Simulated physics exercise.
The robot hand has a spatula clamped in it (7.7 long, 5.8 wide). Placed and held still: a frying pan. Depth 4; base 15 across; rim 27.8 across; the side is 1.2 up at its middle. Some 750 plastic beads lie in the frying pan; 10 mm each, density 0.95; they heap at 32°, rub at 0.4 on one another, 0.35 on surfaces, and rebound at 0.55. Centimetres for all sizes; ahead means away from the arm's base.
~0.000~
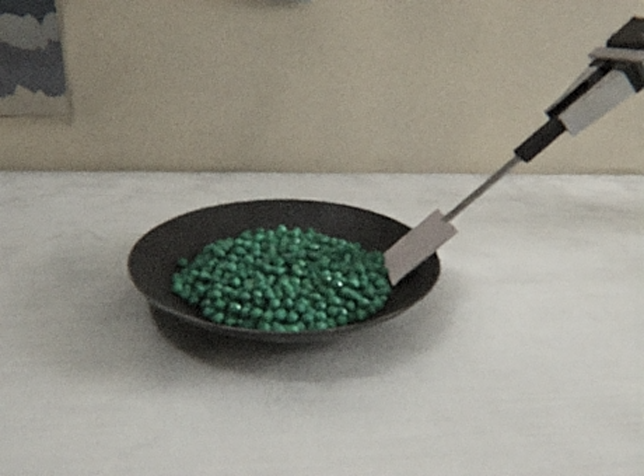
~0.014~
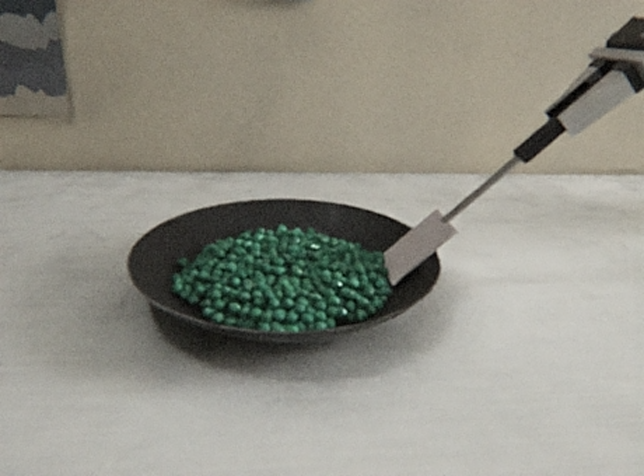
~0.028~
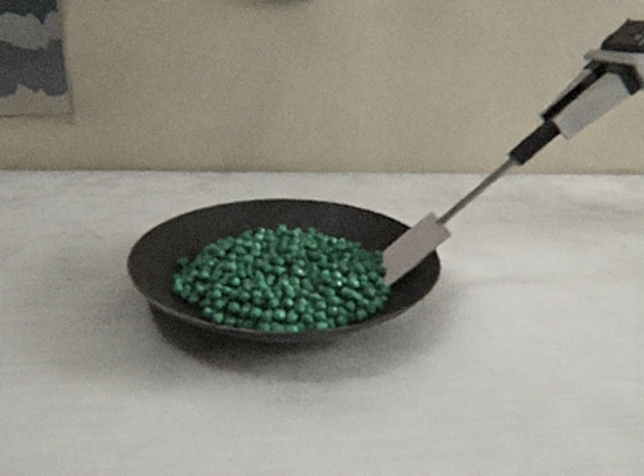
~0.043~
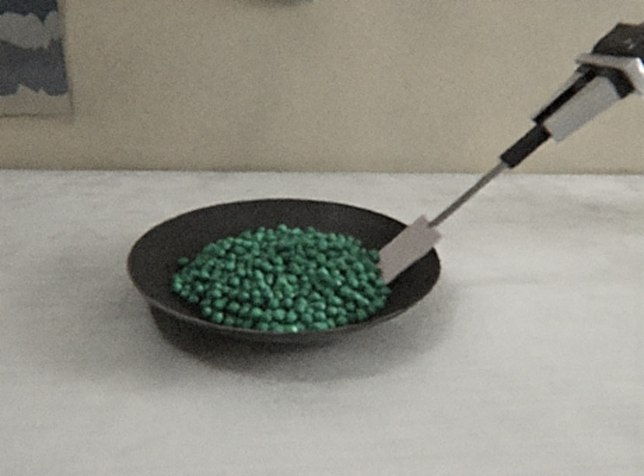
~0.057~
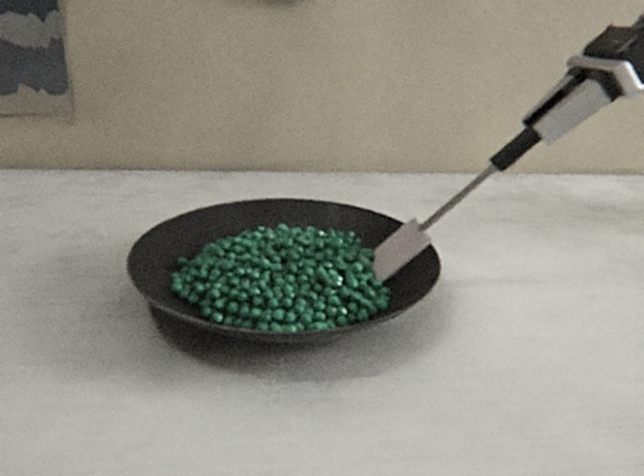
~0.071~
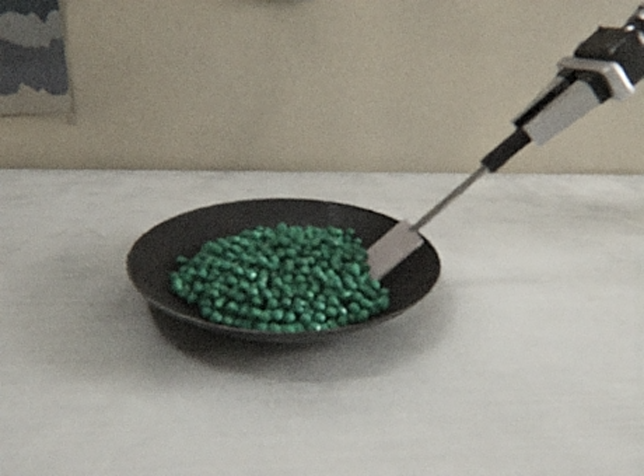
Green beads heaped in a dark frying pan shift only slightly as a robot-held spatula slides a little to the left.
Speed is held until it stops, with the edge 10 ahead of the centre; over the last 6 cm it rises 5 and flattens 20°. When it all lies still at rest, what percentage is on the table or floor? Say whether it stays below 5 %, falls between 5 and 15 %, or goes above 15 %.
It falls between 5 and 15 %.
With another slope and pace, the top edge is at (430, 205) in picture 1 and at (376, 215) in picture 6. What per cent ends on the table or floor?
Some 15 percent ends up on the table or floor.
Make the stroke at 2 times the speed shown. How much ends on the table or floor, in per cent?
Roughly 20 per cent.
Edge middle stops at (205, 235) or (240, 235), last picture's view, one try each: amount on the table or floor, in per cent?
Around 5 per cent for the first try and 0 per cent for the second.
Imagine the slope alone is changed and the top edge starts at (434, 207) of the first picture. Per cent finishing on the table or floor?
10 percent or so.
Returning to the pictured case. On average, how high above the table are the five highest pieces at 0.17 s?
Roughly 4 cm above the table.
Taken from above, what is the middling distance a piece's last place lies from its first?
The answer is about 3 cm.
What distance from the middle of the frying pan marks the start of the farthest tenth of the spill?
Around 55 centimetres.
By 0.17 s, sloping 45°, highest piece 4 above the table; 748 in the frying pan.
By 0.26 s, sloping 39°, highest piece 6 above the table; 748 in the frying pan.
By 0.51 s, sloping 25°, highest piece 4 above the table; 670 in the frying pan, 77 on the table or floor, 1 on the blade or in flight.
By 1.56 s, sloping 25°, highest piece 4 above the table; 670 in the frying pan, 78 on the table or floor.
Final count, 670 in the frying pan, 78 on the table or floor. That is 10 % on the table or floor.
